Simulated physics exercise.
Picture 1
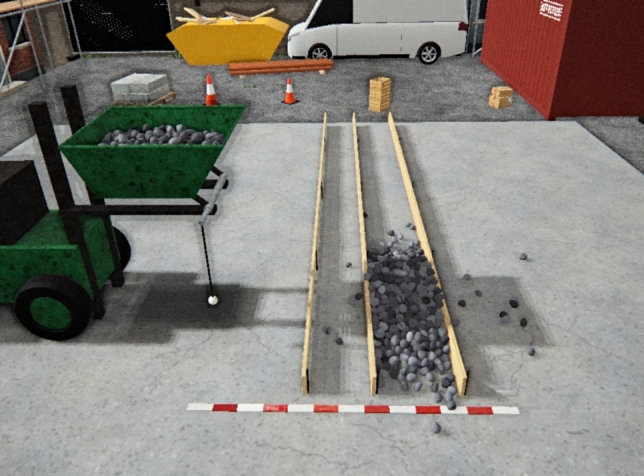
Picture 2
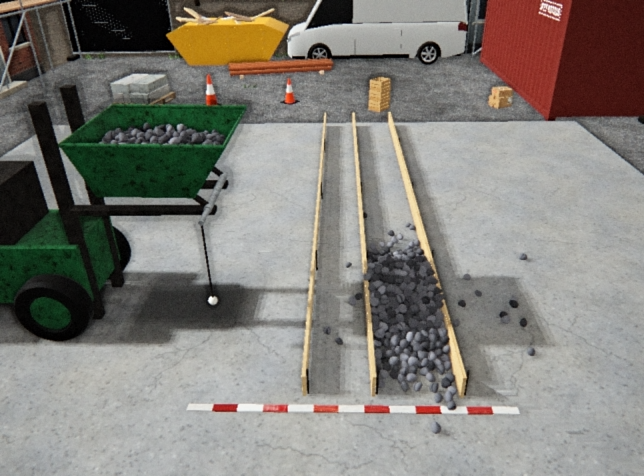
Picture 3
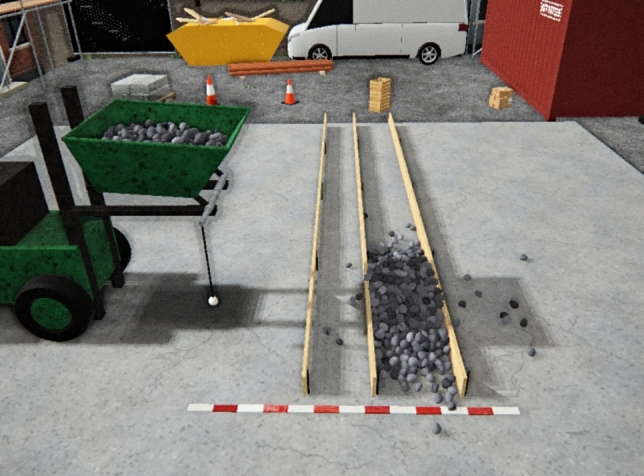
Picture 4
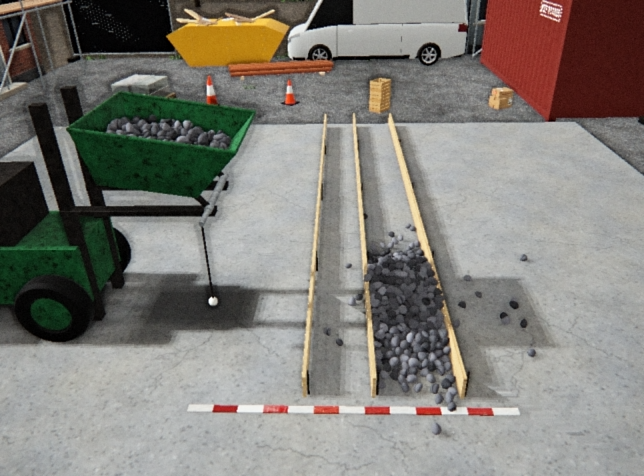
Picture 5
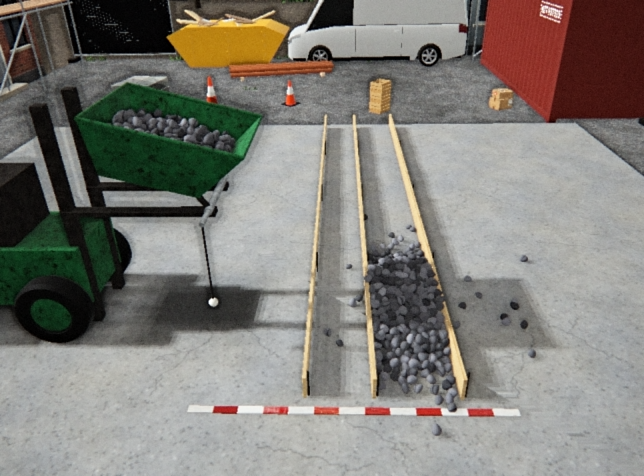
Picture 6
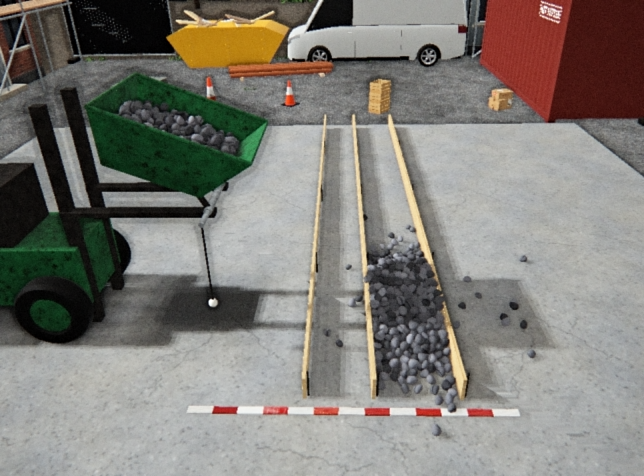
A green skip full of round grey stones slowly tilts toward the right on a forklift.
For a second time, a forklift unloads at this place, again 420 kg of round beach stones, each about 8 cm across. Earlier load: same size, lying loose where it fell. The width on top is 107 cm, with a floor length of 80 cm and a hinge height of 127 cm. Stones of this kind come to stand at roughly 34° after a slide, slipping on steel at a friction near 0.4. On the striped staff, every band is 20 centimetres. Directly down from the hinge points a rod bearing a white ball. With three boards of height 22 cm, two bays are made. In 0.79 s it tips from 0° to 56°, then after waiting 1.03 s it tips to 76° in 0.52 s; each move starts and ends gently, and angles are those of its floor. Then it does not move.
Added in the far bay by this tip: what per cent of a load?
Around 17 %.
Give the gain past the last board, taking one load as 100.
Some 0 % of one load's worth.
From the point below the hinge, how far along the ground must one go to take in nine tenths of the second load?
Around 150 cm.
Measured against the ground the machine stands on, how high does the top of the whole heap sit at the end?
Close to 38 centimetres up.
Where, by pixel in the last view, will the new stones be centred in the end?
Around (346, 299).
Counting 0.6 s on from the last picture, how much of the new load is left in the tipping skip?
Near 100 per cent of the load is held.
Then, 0.3 s after the last picture the floor is at 47°; in per cent of one load, 100 in the tipping skip, 1 in the near bay, 97 in the far bay, 2 past the last board; the foremost stones are at (512, 308).
Then, 0.6 s after the last picture the floor is at 56°; in per cent of one load, 98 in the tipping skip, 2 short of the bays, 1 in the near bay, 97 in the far bay, 2 past the last board; the foremost stones are at (512, 308).
Then, 2.5 s after the last picture the floor is at 76°; in per cent of one load, 26 in the tipping skip, 4 short of the bays, 56 in the near bay, 112 in the far bay, 2 past the last board; the foremost stones are at (512, 308).
Then, 5.1 s after the last picture the floor is at 76°; in per cent of one load, 0 in the tipping skip, 1 short of the bays, 83 in the near bay, 114 in the far bay, 2 past the last board; the foremost stones are at (512, 308). Net gain in the far bay, 17.
